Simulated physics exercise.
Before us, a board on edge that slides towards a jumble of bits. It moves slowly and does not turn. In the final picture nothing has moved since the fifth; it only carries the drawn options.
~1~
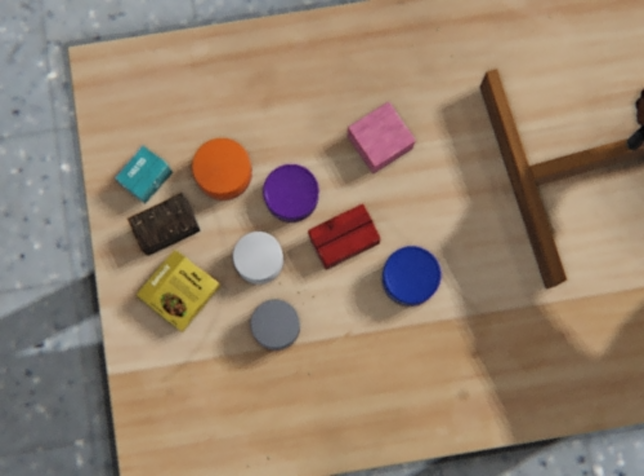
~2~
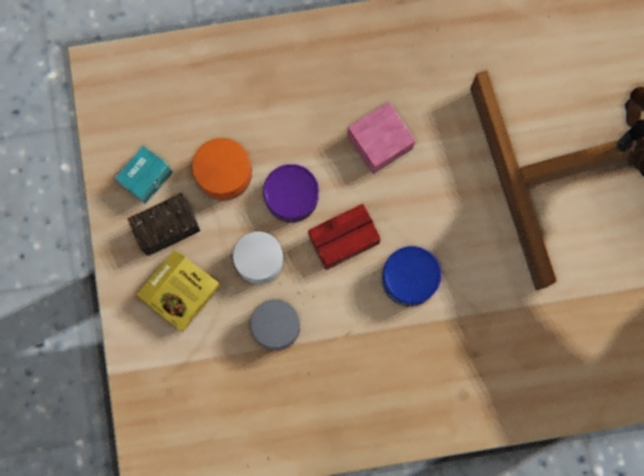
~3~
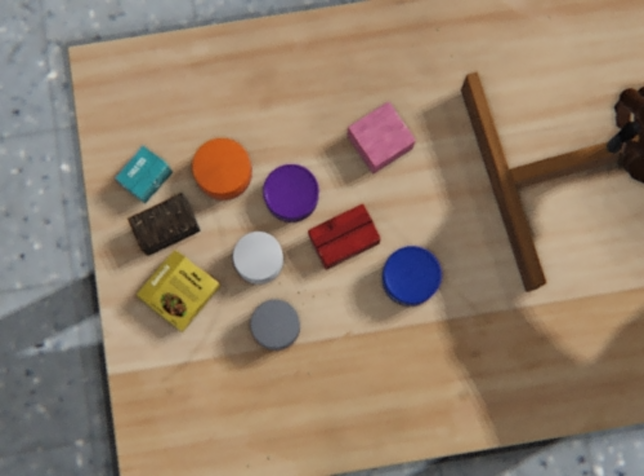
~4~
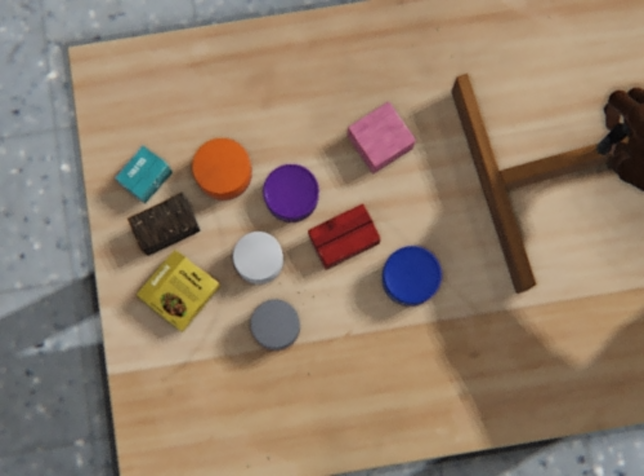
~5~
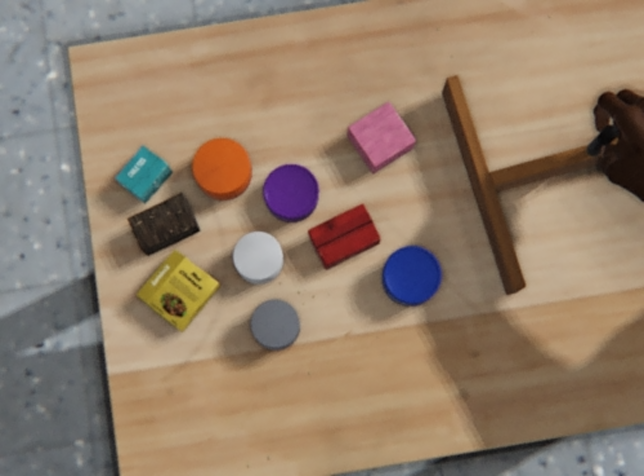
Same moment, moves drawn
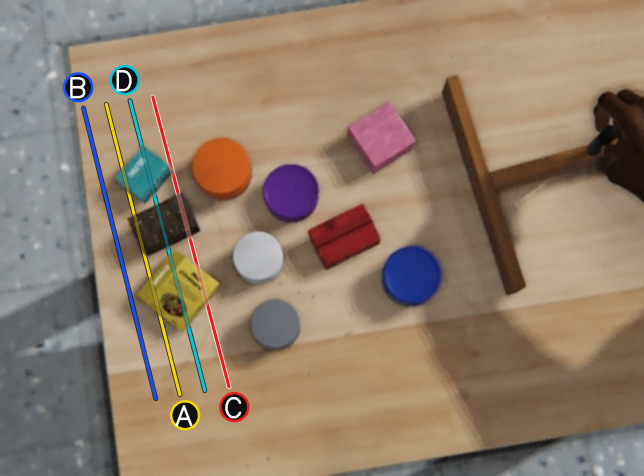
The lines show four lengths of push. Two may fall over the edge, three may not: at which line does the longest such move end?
Up to line C.
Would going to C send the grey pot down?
No.
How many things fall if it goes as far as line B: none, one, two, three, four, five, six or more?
In all, six or more.
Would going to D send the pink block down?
No.
On the marked copy, A at (142, 246); B at (119, 249); C at (190, 238); D at (166, 242).
Taking C. A third of the way, board (379, 197); pink block (327, 145); blue tub (366, 288).
Two thirds of the way, board (273, 214); turquoise box (129, 172); yellow packet (147, 308).
When it is over, board (190, 227); turquoise box over the edge; yellow packet over the edge; two fallen.
As for the rest, A drops five; B drops eight; D drops five.
